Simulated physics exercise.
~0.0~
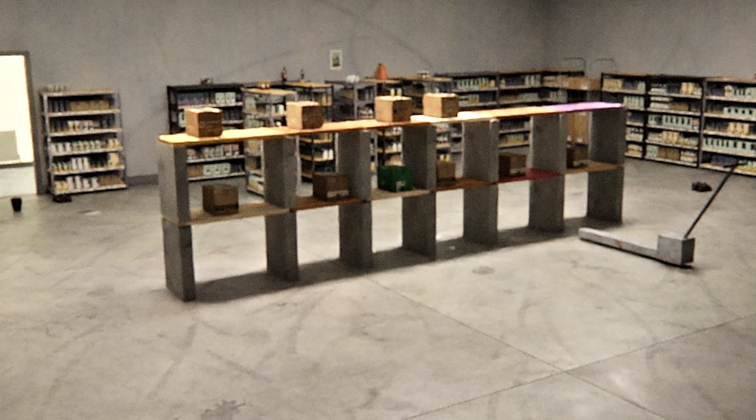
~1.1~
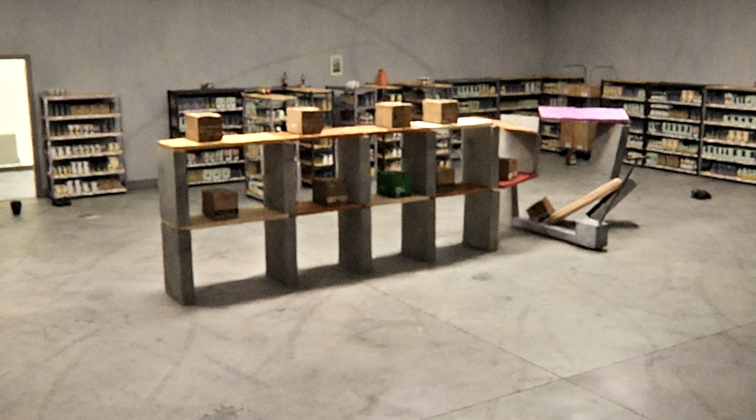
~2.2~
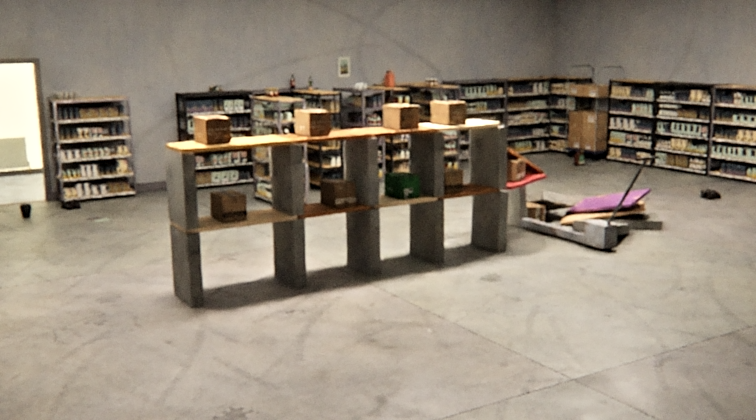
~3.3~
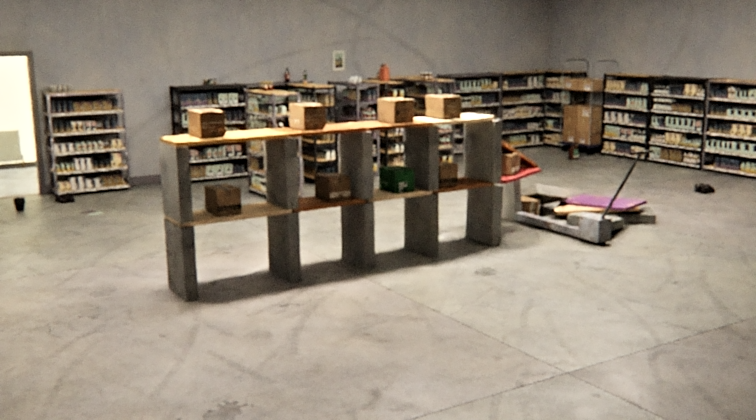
In a grey warehouse room lined with stocked shelves, a slightly swaying camera looks across the floor at a long two-tier rack of boards on grey upright blocks. Brown cartons sit along it, with a green one on the lower tier near the middle and a purple board at the top right end. A low grey jack at the right slides left into the foot of the rack. The end uprights lean and the purple board tilts, then drops with them into a heap around the jack. The red board hangs sloping beside the standing left section, where the green carton stays put.
